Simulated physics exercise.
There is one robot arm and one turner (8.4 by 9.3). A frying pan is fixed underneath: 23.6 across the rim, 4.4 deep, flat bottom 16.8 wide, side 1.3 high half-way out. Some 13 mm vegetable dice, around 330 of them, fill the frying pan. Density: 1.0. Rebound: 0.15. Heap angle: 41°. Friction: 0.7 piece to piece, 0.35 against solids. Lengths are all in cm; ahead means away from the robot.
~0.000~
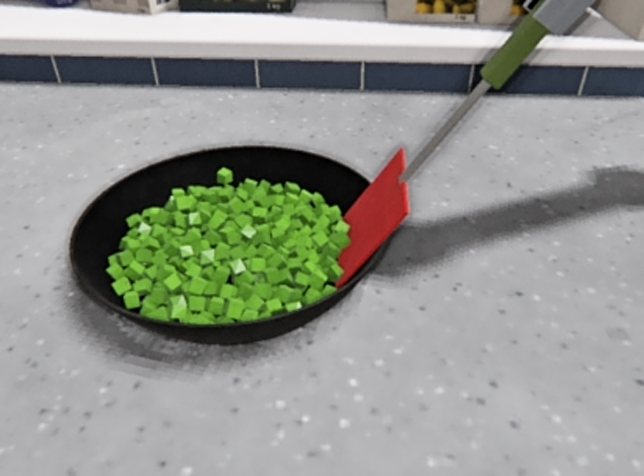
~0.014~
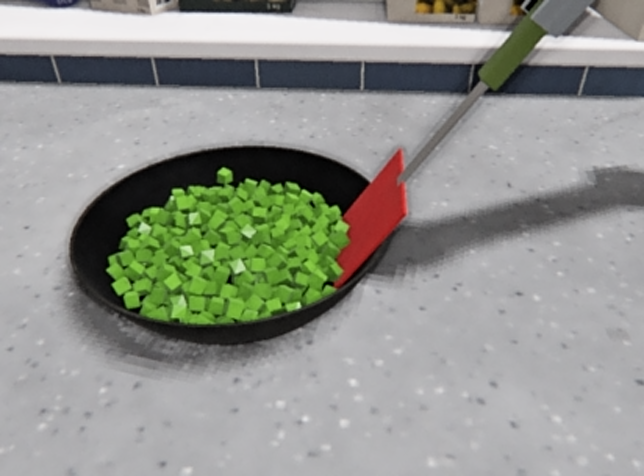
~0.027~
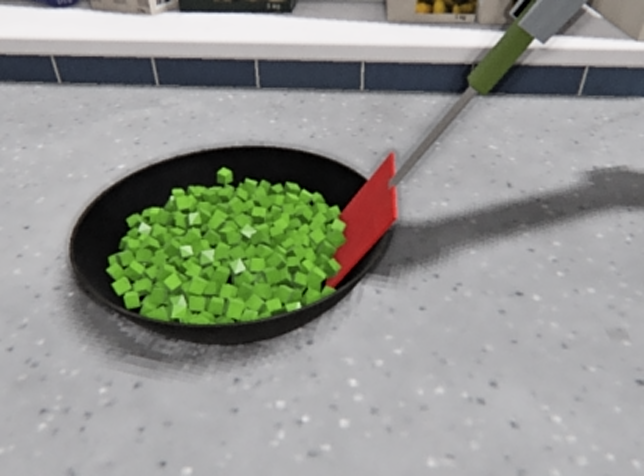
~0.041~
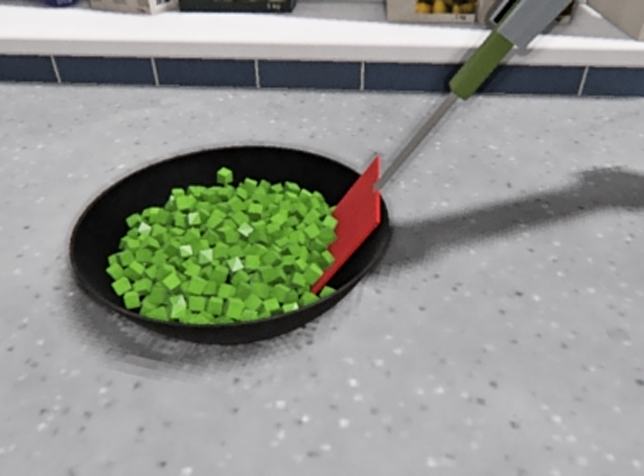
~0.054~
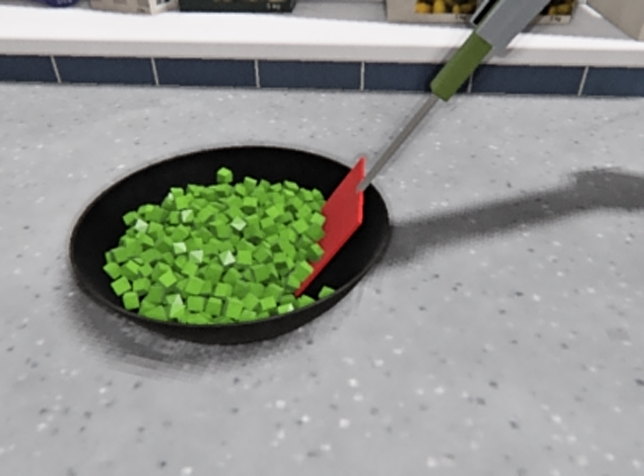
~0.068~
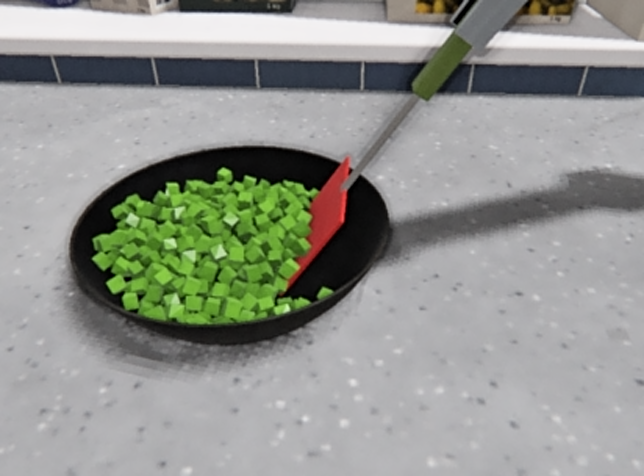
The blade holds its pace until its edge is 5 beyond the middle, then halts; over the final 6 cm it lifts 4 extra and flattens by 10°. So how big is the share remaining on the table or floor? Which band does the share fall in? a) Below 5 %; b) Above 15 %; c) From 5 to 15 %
(b) Above 15 %.
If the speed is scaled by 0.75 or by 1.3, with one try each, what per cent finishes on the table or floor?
Near 10 and near 25 percent respectively.
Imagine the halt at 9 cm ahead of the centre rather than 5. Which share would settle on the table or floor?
In that case some 50 per cent.
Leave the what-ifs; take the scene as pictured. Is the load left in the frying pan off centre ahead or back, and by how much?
4.5 cm ahead.
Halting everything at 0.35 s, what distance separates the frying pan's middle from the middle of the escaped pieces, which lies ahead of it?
16 cm.
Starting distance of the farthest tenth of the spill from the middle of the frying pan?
That works out to near 25 cm.
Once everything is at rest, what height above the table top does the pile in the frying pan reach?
Top of the heap: Roughly 6.0 cm above the table top.
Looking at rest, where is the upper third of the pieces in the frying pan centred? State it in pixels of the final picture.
The centre sits close to (136, 224).
By 0.10 s, sloping 56°, highest piece 7 above the table; 330 in the frying pan.
By 0.13 s, sloping 52°, highest piece 8 above the table; 324 in the frying pan, 6 on the blade or in flight.
By 0.35 s, sloping 47°, highest piece 7 above the table; 248 in the frying pan, 76 on the table or floor, 6 on the blade or in flight.
By 1.40 s, sloping 47°, highest piece 5 above the table; 247 in the frying pan, 83 on the table or floor.
Final count, 247 in the frying pan, 83 on the table or floor. That is 25 % on the table or floor.
